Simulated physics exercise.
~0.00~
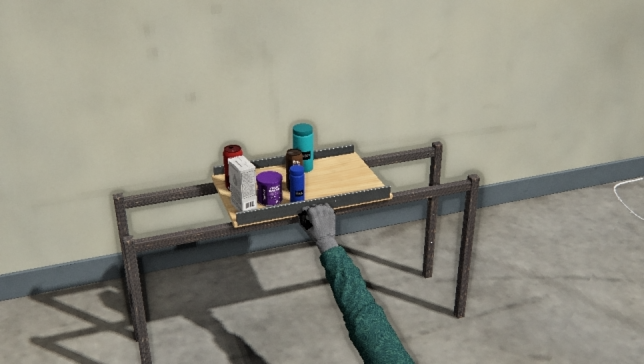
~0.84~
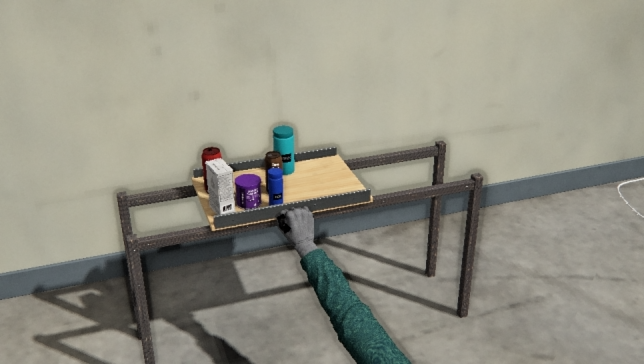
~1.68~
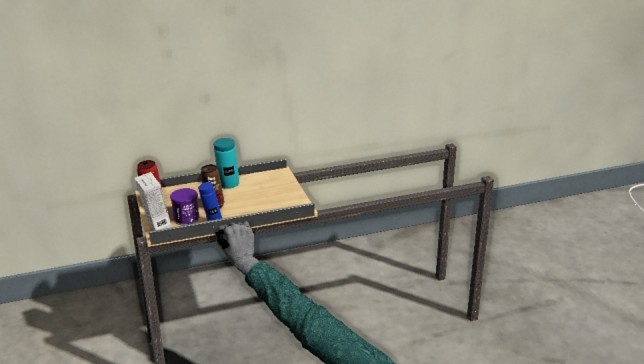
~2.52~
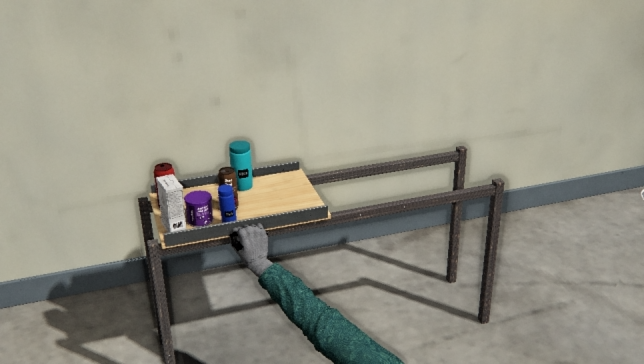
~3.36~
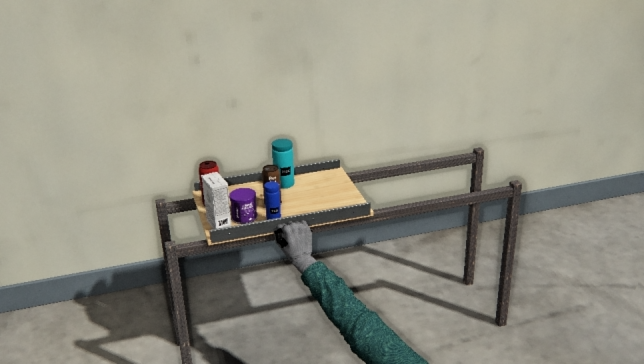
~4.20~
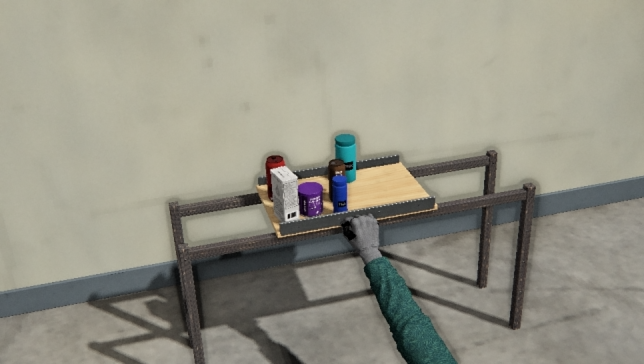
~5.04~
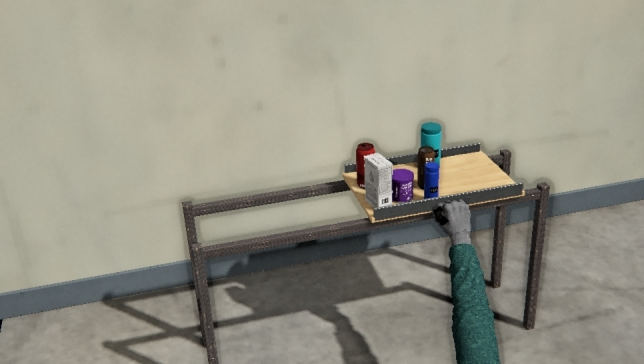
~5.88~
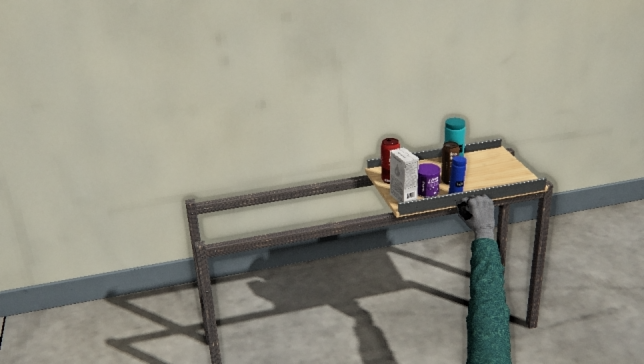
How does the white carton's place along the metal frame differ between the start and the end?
At the start the white carton is left of the middle of the metal frame. By the end it has ridden the tray over to the right part of the frame.
